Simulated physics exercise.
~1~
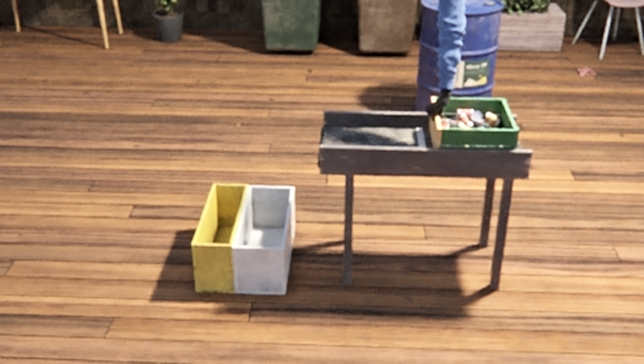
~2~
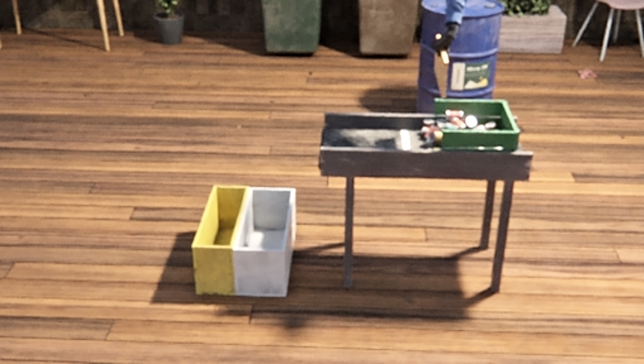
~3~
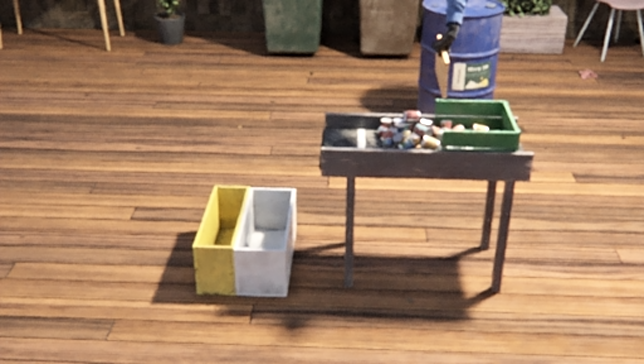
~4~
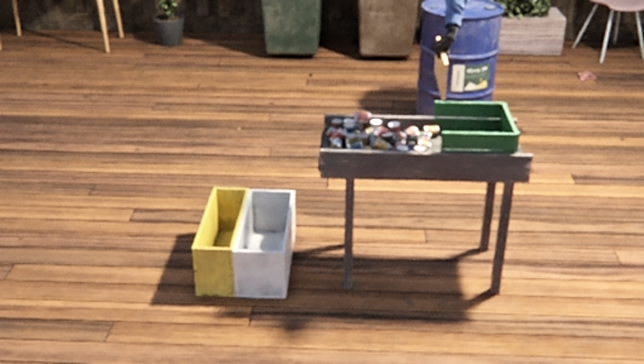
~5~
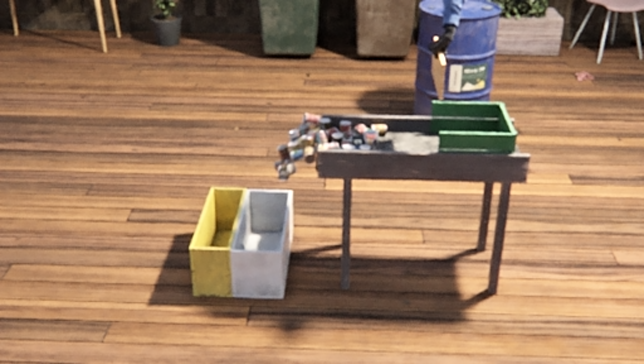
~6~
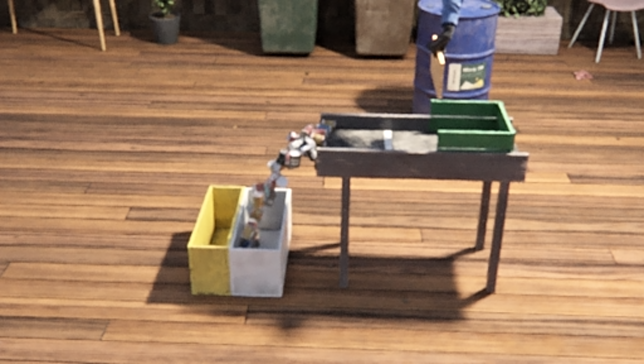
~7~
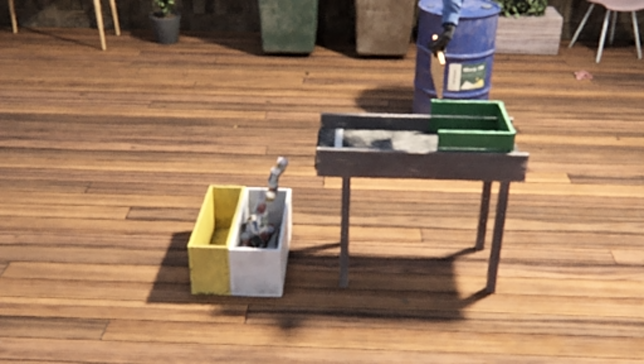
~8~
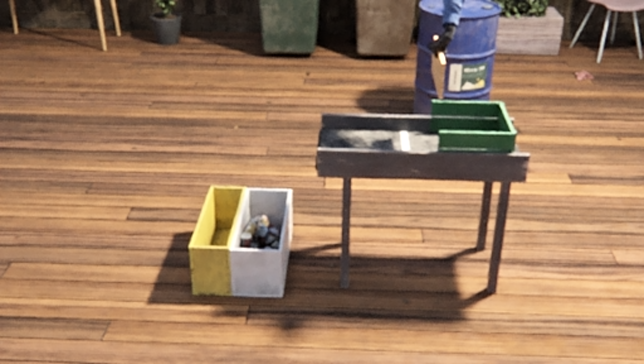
A heap of small tins sits in a green pen at the right end of a dark, raised belt on a wooden deck, seen from above and to one side. On the floor beyond the belt's left end stand a white box and, farther left, a yellow one, with a blue barrel behind. A dark gate lifts, and the tins slide left out of the pen and spread along the belt. They tumble off the left end in a loose stream and drop into the white box. Finally the tins lie piled there, while the pen and yellow box are empty.
